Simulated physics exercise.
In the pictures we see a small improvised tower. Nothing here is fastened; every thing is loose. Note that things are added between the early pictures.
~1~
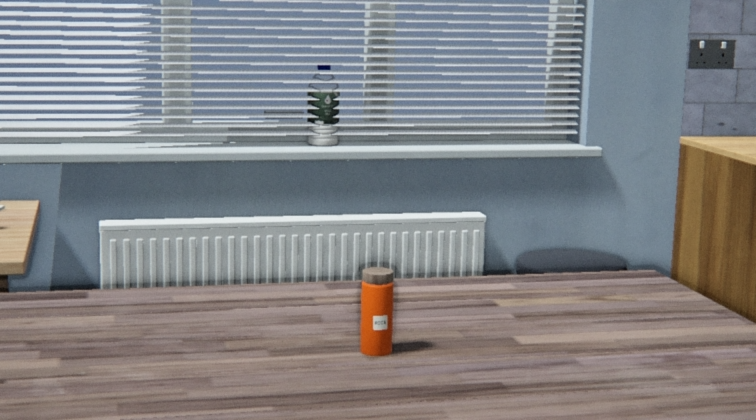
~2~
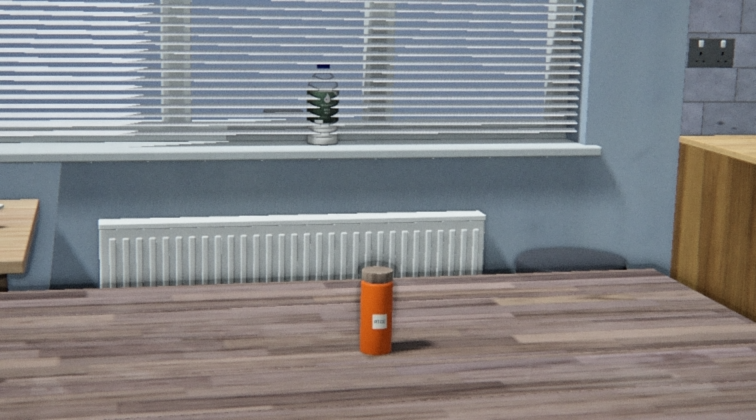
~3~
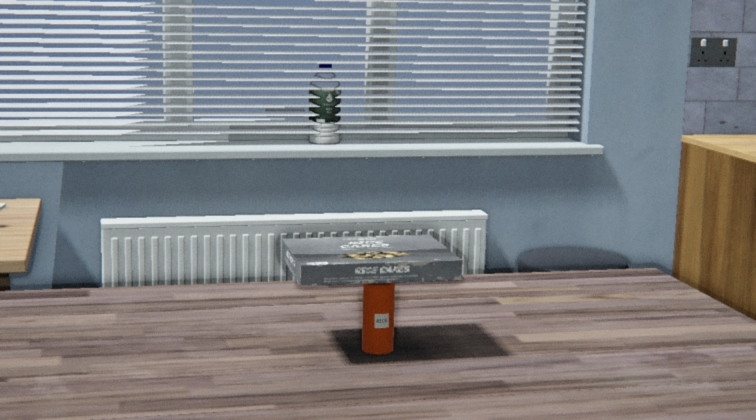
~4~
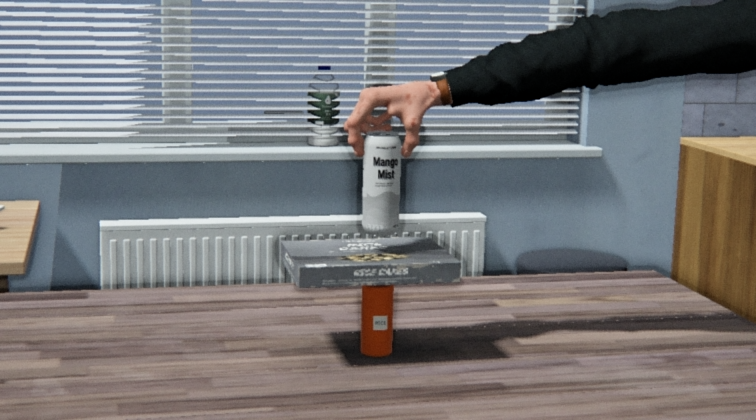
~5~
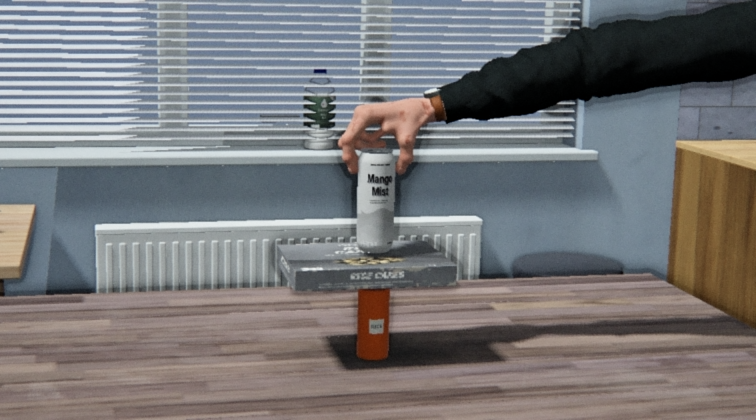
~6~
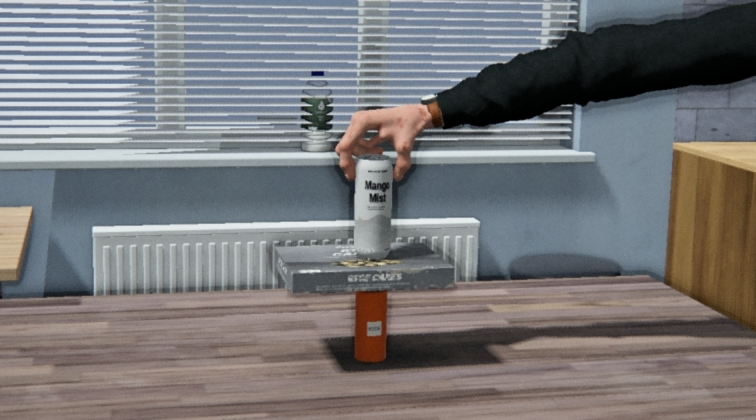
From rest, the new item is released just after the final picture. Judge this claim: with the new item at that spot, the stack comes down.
I'd say it stands firm, no trouble.
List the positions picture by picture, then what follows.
In the first frame, the last thing is not in view yet.
In the second frame, the last thing is not in view yet.
In the third frame, the last thing is not in view yet; grey packet (369, 259).
In the fourth frame, coming down; white can (381, 184); grey packet (368, 261).
In the fifth frame, coming down; white can (376, 201); grey packet (364, 264).
In the sixth frame, in place under the hand; white can (373, 207); grey packet (362, 267).
Then, 0.30 s after the last picture, nothing has stirred.
Then, 0.80 s after the last picture, white can resting near (373, 207).
At rest, all 3 in place. Seen from the same camera at the end, white can near (373, 207). The stack stays up.
